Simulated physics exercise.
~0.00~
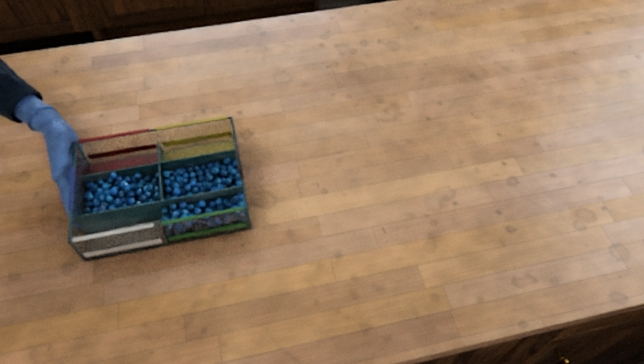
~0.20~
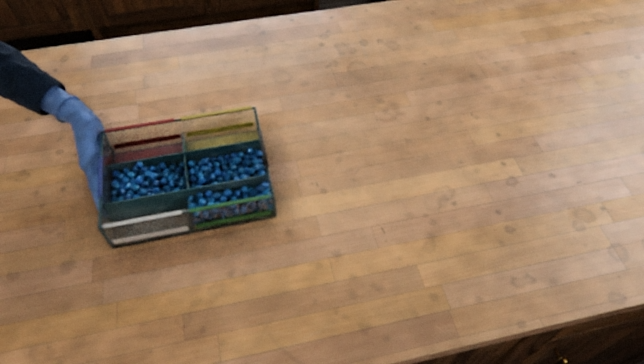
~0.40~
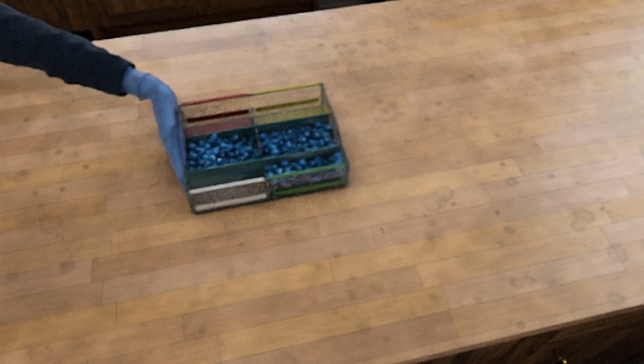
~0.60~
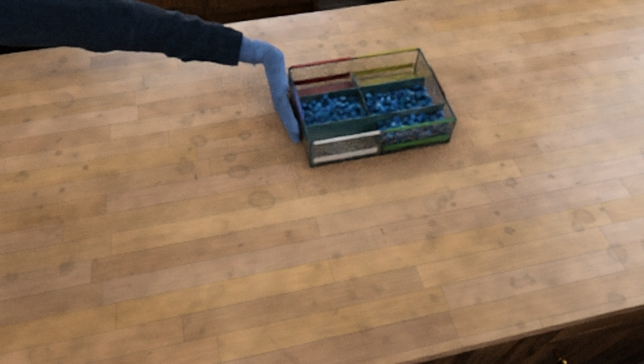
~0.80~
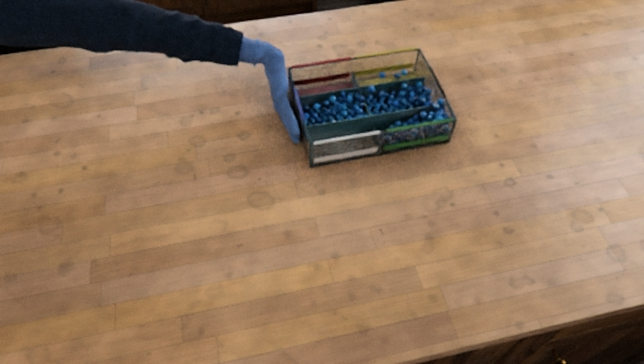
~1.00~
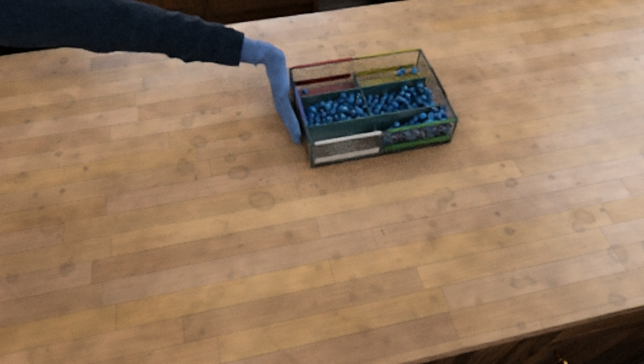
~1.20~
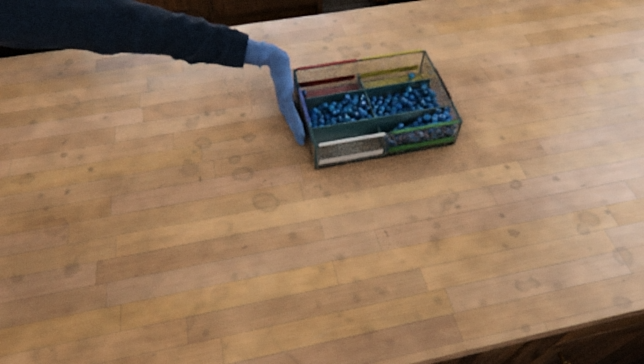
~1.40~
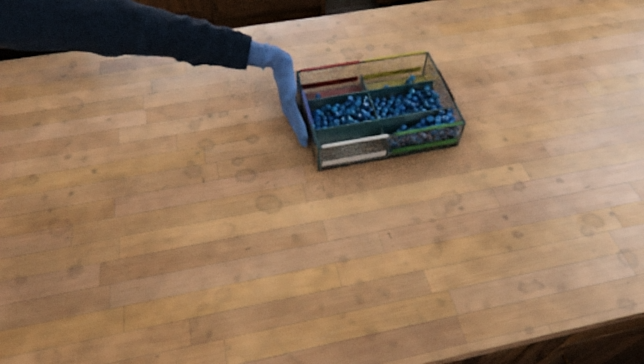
At the start, a blue-gloved hand in a dark sleeve holds the left side of a clear-walled, divided tray near the left of a wooden counter, its middle compartments filled with small, shiny blue beads. The hand pushes the tray to the right and slightly toward the back of the counter, slowly at first, then faster. As the tray comes to a stop near the far edge, the beads shift and bunch up within it, some showing toward the back right. They settle, none spilling onto the wood, and the tray rests still with the hand against its side.
